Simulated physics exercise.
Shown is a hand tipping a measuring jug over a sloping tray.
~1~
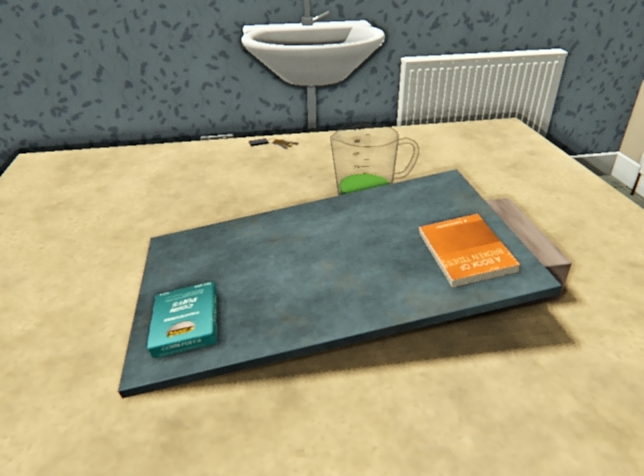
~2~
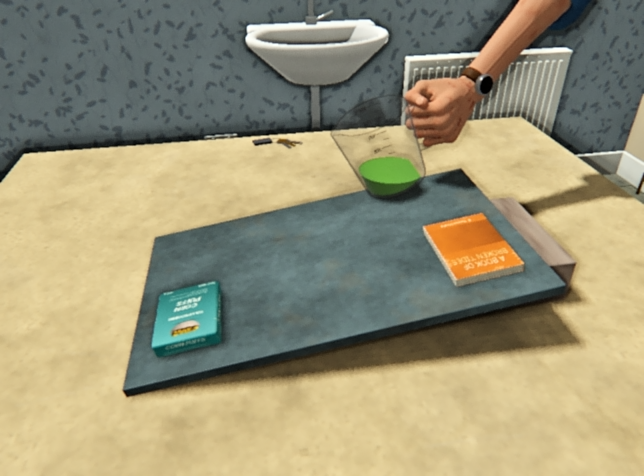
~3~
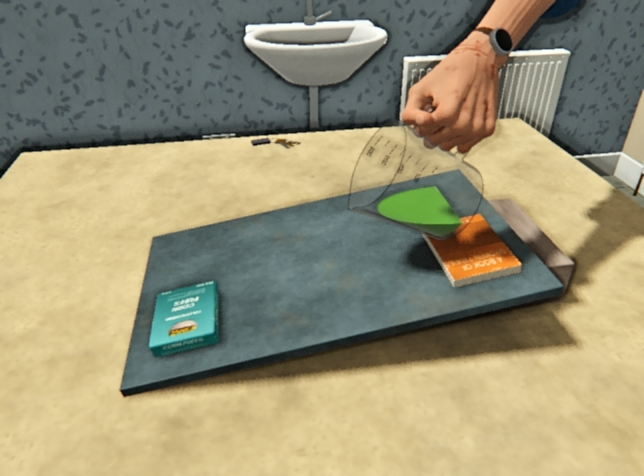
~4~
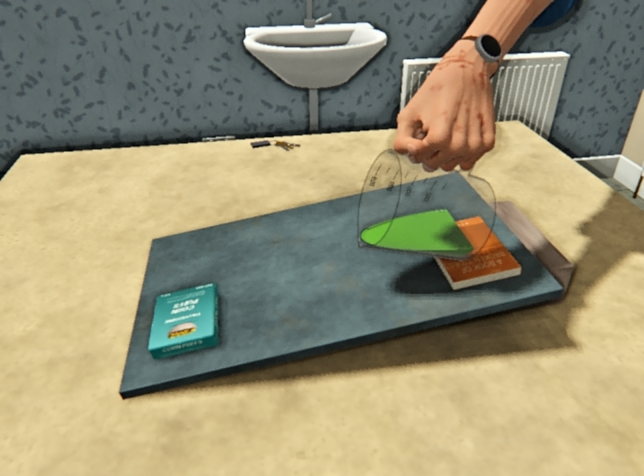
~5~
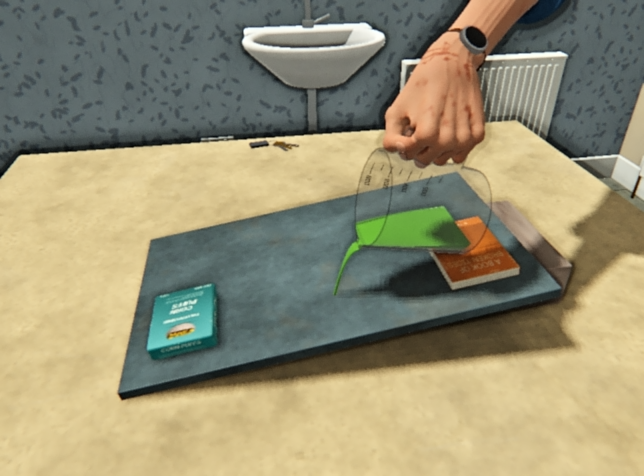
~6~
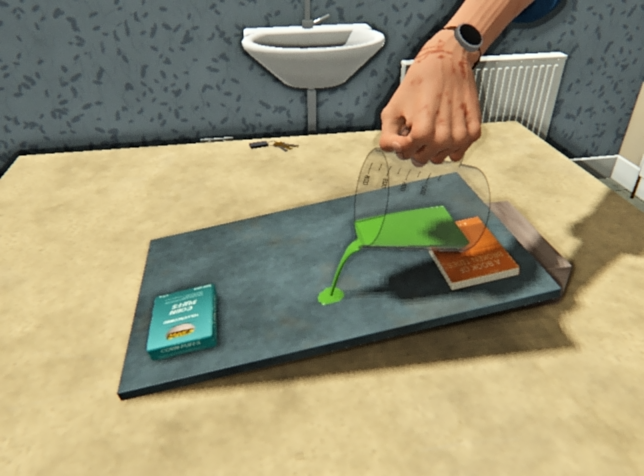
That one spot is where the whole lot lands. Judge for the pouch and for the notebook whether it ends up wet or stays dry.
Pouch - wet, notebook - dry.
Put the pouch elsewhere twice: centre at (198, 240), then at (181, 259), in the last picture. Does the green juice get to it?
The object stays out of reach at the first position and stays out of reach at the second.
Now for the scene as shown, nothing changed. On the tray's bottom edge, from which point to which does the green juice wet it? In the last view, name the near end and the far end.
It begins at (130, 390) and ends at (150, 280).
A moment on, it runs down to the left; the pouch is reached; the notebook is untouched.
Further on, it runs down to the left and off the end; the pouch is reached; the notebook is untouched.
When it is over, it runs down to the left and off the end; the pouch is reached; the notebook is untouched.
